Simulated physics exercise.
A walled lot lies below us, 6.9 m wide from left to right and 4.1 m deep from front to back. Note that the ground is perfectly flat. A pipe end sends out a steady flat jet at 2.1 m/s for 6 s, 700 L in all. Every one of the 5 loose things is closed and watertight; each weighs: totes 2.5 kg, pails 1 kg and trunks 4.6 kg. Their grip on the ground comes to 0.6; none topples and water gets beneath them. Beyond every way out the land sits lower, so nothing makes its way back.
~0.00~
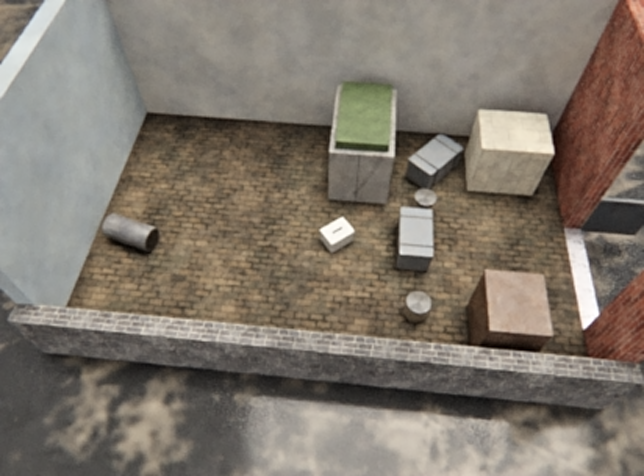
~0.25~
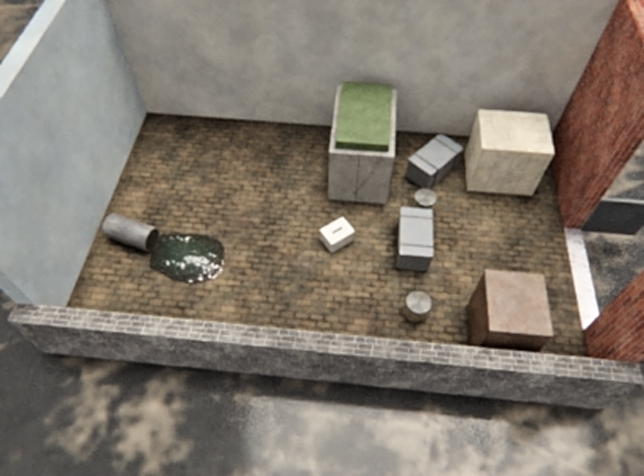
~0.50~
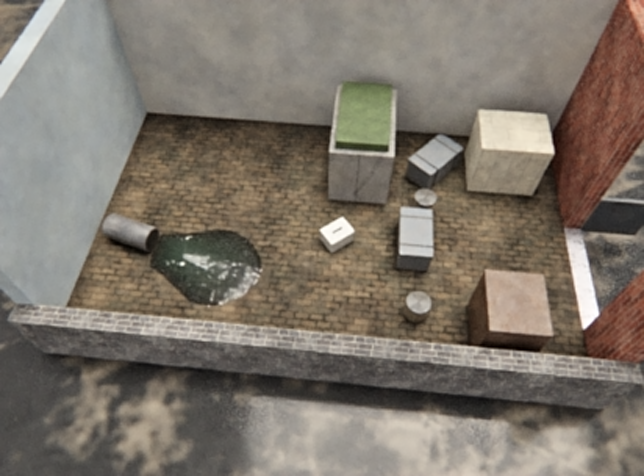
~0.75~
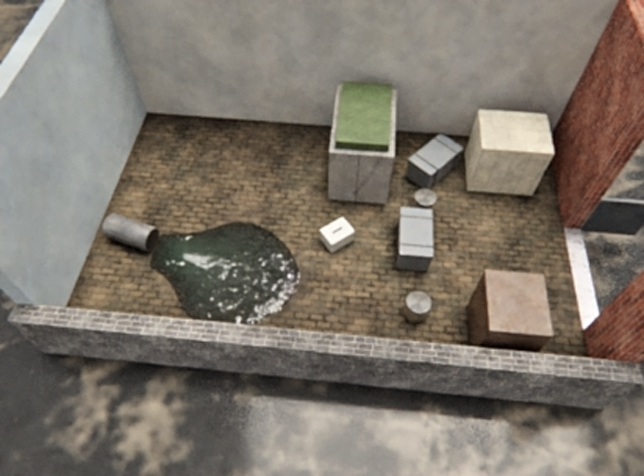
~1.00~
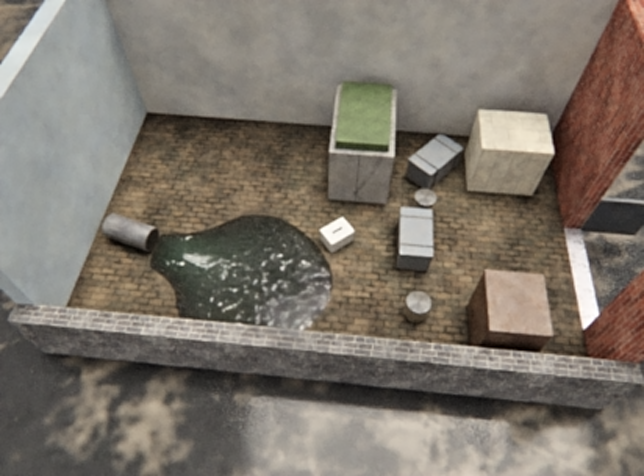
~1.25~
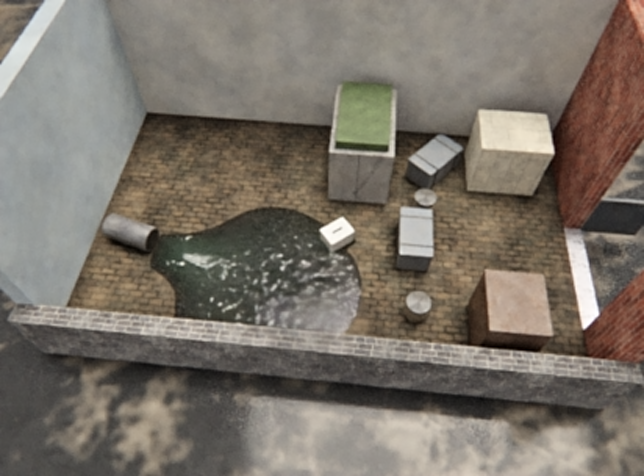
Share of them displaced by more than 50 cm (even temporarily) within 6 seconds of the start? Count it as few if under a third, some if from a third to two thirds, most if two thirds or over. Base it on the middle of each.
Most.
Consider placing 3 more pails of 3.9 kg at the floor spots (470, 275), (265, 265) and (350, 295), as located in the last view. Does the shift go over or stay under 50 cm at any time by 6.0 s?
Respectively: A bigger shift, a bigger shift, a bigger shift.
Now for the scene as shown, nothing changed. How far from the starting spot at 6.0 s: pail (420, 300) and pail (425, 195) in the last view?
In turn they sit 200 cm and 200 cm away.
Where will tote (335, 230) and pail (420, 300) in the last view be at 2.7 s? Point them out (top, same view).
Estimated pixels: (390, 224) and (454, 308).
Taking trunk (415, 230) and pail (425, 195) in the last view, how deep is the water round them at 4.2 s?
4 and 2 cm.
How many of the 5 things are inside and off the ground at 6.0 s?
Answer: 4.
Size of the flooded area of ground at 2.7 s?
Roughly 9.5 m2 of it is wet.
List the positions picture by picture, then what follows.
The first frame shows a tote at (337, 231), on the bottom; a pail at (419, 302), on the bottom; 0.0 m2 under water; 0 of 5 have shifted.
The second frame shows a tote at (337, 231), on the bottom; a pail at (419, 302), on the bottom; 0.6 m2 under water; 0 of 5 have shifted.
The third frame shows a tote at (337, 231), on the bottom; a pail at (419, 302), on the bottom; 1.3 m2 under water; 0 of 5 have shifted.
The fourth frame shows a tote at (337, 231) rests on the ground; a pail at (419, 302), on the bottom; 2.4 m2 under water; 0 of 5 have shifted.
The fifth frame shows a tote at (337, 231) rests on the ground; a pail at (419, 302), on the bottom; water covers 3.7 m2; 0 of 5 have shifted.
The sixth frame shows a tote at (337, 231) rests on the ground; a pail at (419, 302), on the bottom; 4.8 m2 under water; 0 of 5 have shifted.
After 1.8 s 0 of 5 are over 50 cm from their spots; 0 afloat.
After 2.7 s 1 of 5 are over 50 cm from their spots; 2 afloat.
After 4.2 s 4 of 5 are over 50 cm from their spots; 4 afloat.
After 6.0 s 4 of 5 are over 50 cm from their spots, and 4 have been at some point; 4 afloat.
